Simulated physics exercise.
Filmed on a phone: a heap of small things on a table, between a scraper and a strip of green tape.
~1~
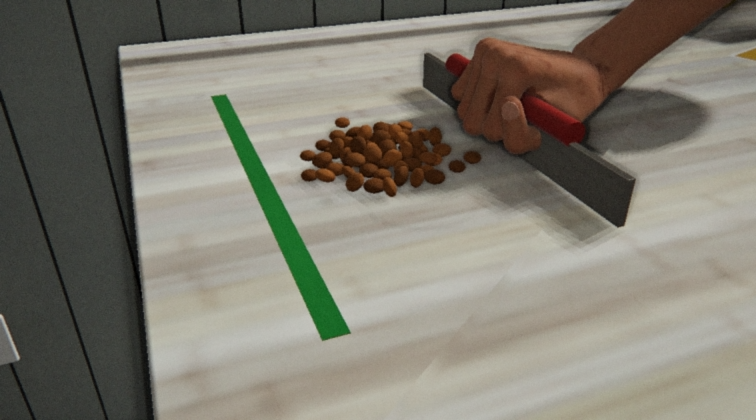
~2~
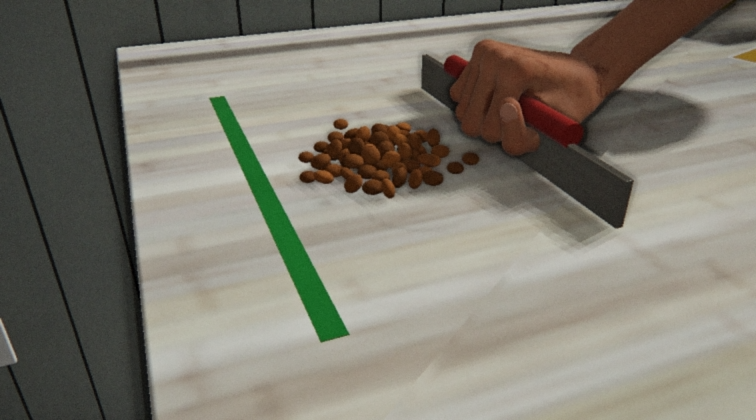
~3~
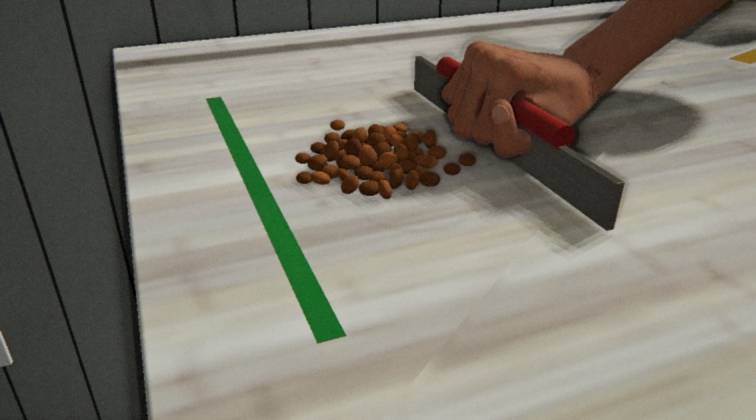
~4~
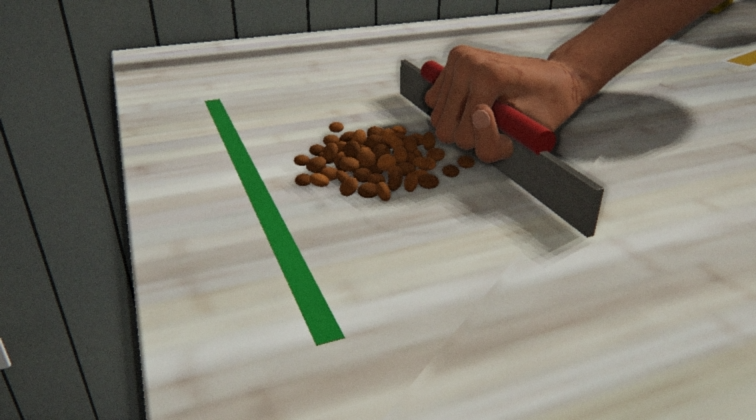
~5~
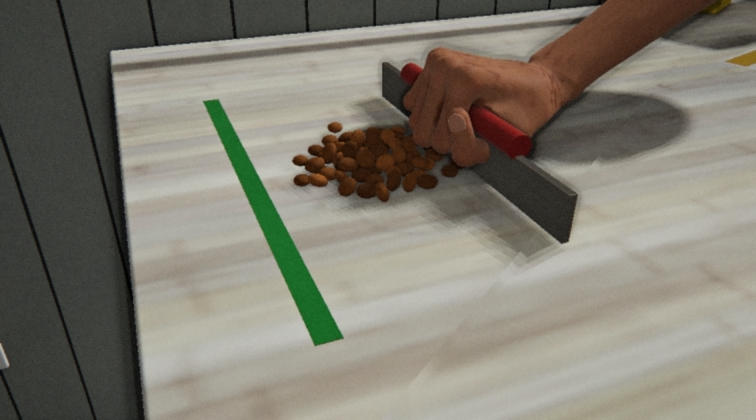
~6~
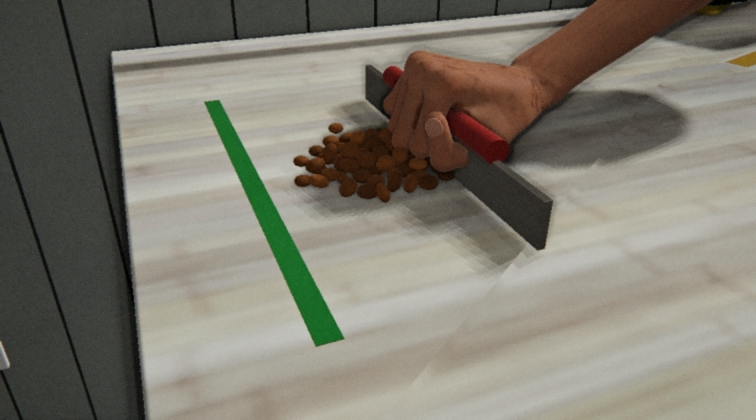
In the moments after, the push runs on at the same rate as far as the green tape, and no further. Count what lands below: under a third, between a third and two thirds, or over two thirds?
Over the edge goes less than a third of it.
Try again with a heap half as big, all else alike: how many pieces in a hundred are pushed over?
Some 0 per cent.
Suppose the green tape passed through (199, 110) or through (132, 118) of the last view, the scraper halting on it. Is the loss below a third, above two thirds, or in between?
In turn: Below one third; above two thirds.
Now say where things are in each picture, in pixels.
Scraper at (606, 187), at rest; green tape at (222, 102), about a palm's width from the edge; edge at (133, 205); the heap at (388, 152), bits of cat kibble, in the first frame.
Scraper at (604, 189), at rest, in the second frame.
Scraper at (595, 191); the heap at (383, 154), in the third frame.
Scraper at (575, 197), in the fourth frame.
Scraper at (550, 202); the heap at (381, 157), in the fifth frame.
Scraper at (527, 208); green tape at (215, 108); edge at (125, 210); the heap at (380, 157), a stray few pushed along, in the sixth frame.
Soon after the last picture, scraper still moving, near (338, 131); heap all on the table, its front near (230, 199).
A little later, scraper stopped at the green tape; heap a stray few over the edge.
Later still, scraper stopped at the green tape; heap a small part over the edge.
At rest, scraper stopped at the green tape; heap a small part over the edge.
